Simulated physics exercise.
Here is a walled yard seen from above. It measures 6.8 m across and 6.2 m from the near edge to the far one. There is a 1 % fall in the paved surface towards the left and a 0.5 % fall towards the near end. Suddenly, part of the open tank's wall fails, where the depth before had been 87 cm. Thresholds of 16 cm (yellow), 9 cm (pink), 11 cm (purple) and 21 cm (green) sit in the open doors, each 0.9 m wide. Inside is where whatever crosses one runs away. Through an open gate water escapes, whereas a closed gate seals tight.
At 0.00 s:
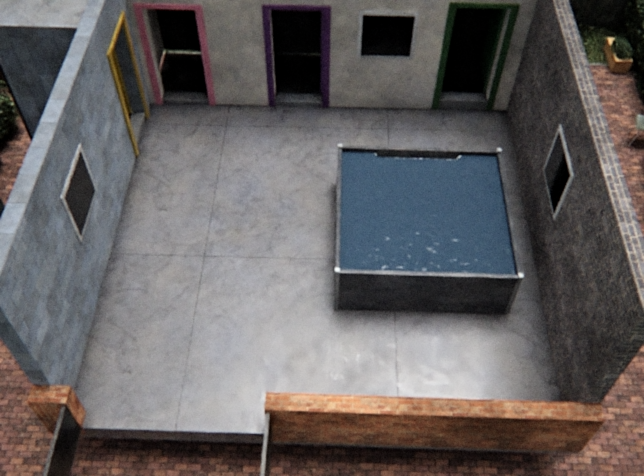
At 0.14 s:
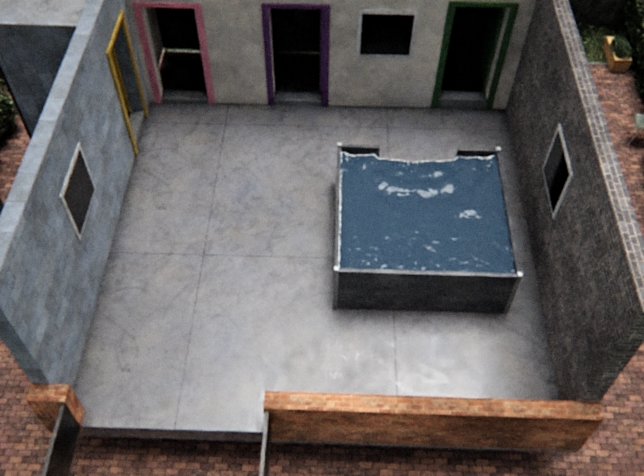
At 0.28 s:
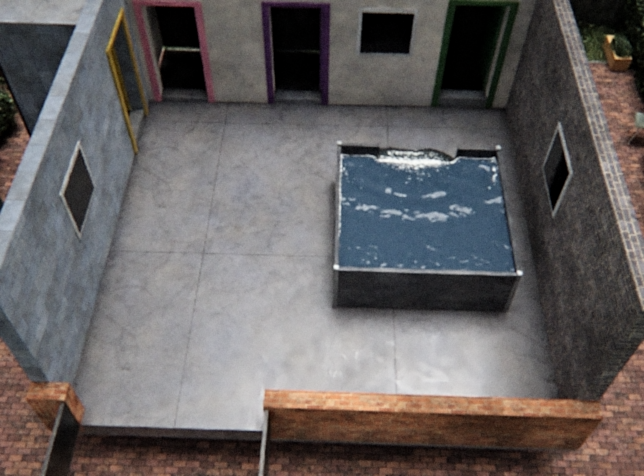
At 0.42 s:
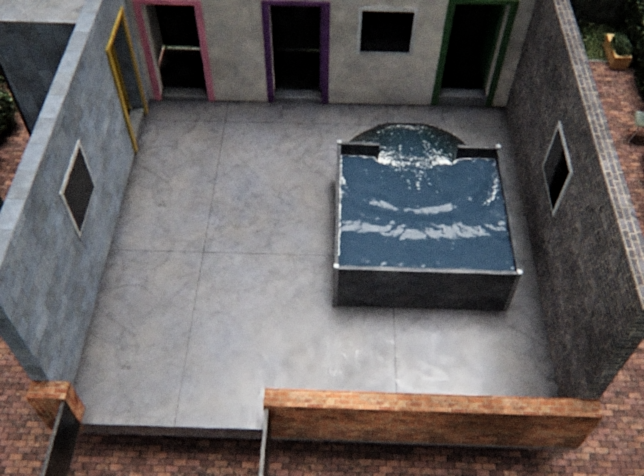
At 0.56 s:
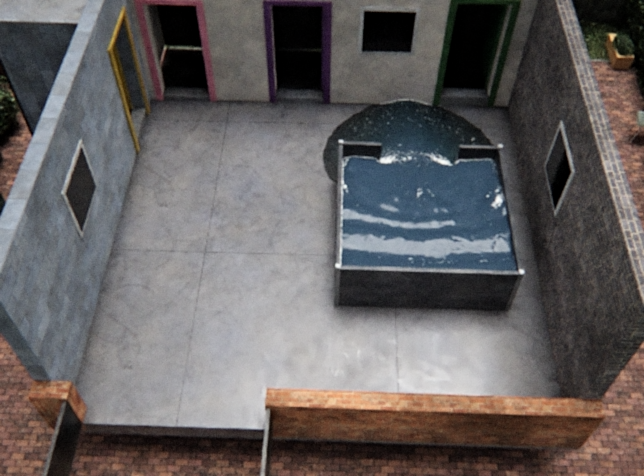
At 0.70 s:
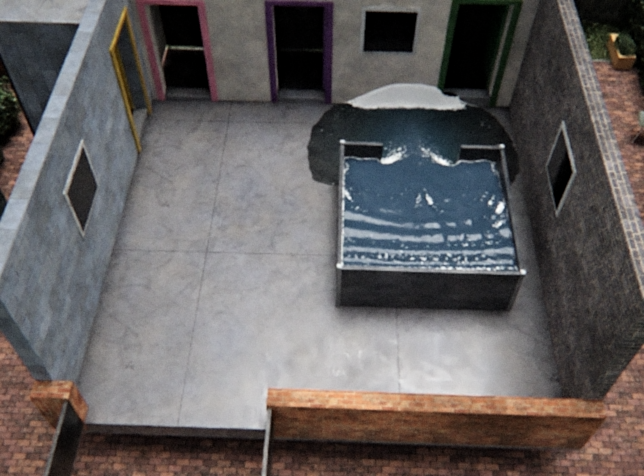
A walled yard holds an open tank as water pours from its far side and spreads.
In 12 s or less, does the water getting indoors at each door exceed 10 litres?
As I see it, yellow door: Tops the amount; pink door: Tops the amount; purple door: Tops the amount; green door: Tops the amount.
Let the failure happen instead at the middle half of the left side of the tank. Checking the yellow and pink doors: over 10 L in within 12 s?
Yellow beyond, pink beyond.
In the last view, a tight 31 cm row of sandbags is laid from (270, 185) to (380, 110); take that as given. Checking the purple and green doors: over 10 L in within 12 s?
Well, the purple one ends up within bounds and the green one ends up more than allowed.
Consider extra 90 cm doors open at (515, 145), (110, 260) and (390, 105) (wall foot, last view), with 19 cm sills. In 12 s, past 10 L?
So, in the order given, it's beyond the mark, then shy of the mark, then beyond the mark.
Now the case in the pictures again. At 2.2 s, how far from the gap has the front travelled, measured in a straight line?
Roughly 5.2 m.
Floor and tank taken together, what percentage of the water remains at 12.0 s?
Around 64 per cent of the water.
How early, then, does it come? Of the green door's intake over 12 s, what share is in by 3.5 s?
Share: ~ 85 %.
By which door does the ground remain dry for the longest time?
That's the yellow door.
After 1.4 s water covers 20 % of the floor and is deepest (60 cm) near (506, 111); yellow door not reached, pink door not reached, purple door 19 cm at the sill, 2 L in, green door 40 cm at the sill, 30 L in.
After 2.2 s water covers 30 % of the floor and is deepest (54 cm) near (506, 111); yellow door 22 cm at the sill, 0 L in, pink door 8 cm at the sill, 0 L in, purple door 20 cm at the sill, 25 L in, green door 44 cm at the sill, 121 L in.
After 3.5 s water covers 55 % of the floor and is deepest (34 cm) near (401, 128); yellow door 30 cm at the sill, 86 L in, pink door 13 cm at the sill, 6 L in, purple door 16 cm at the sill, 53 L in, green door 32 cm at the sill, 234 L in.
After 7.0 s water covers 90 % of the floor and is deepest (23 cm) near (561, 421); yellow door 21 cm at the sill, 214 L in, pink door 15 cm at the sill, 72 L in, purple door 13 cm at the sill, 78 L in, green door 17 cm at the sill, 276 L in.
After 12.0 s water covers 100 % of the floor and is deepest (16 cm) near (72, 406); yellow door 13 cm at the sill, 246 L in, pink door 13 cm at the sill, 135 L in, purple door 9 cm at the sill, 81 L in, green door 9 cm at the sill, 276 L in.
